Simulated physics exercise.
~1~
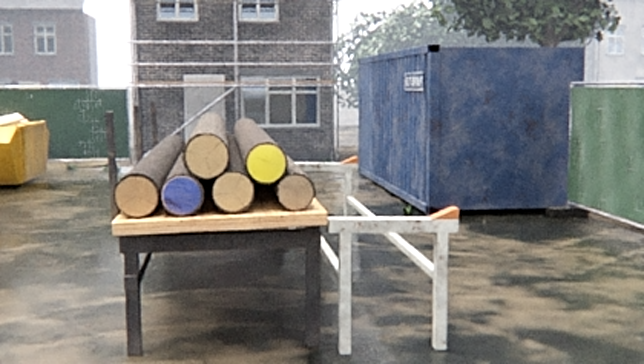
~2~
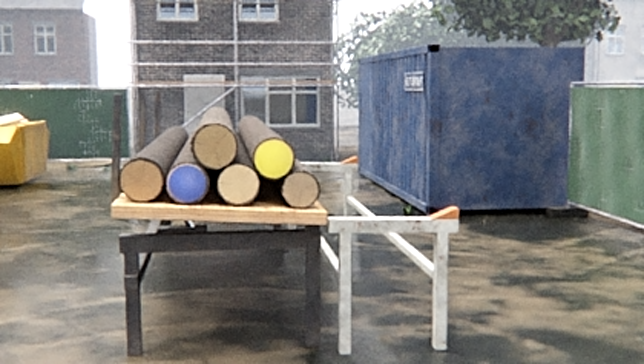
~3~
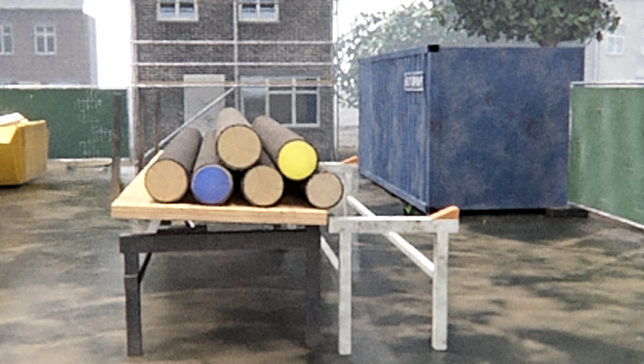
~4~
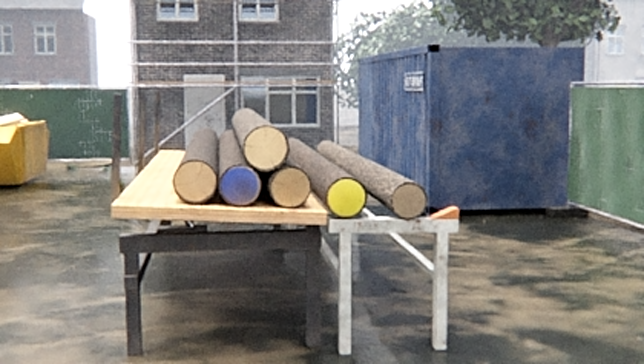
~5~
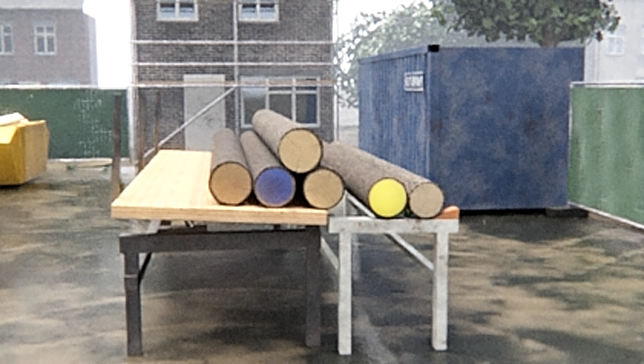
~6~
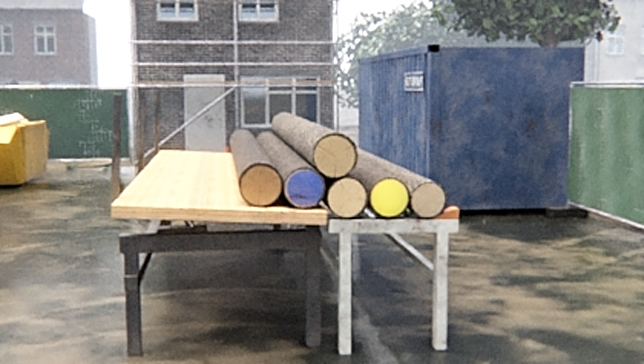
Six timber poles lie stacked in a small pyramid, seen end-on from a still viewpoint, on a wooden deck in a wet yard, one end marked blue and another yellow. A pale rack stands to the right, with a big blue container, green fencing and a brick building behind. The stack shifts rightwards across the deck. The yellow pole, riding on top, drops down onto the rack beside a plain one, and both settle near its far end. The others roll after them, and finally blue rests at the deck's right edge, yellow on the rack, with none lost over the end.
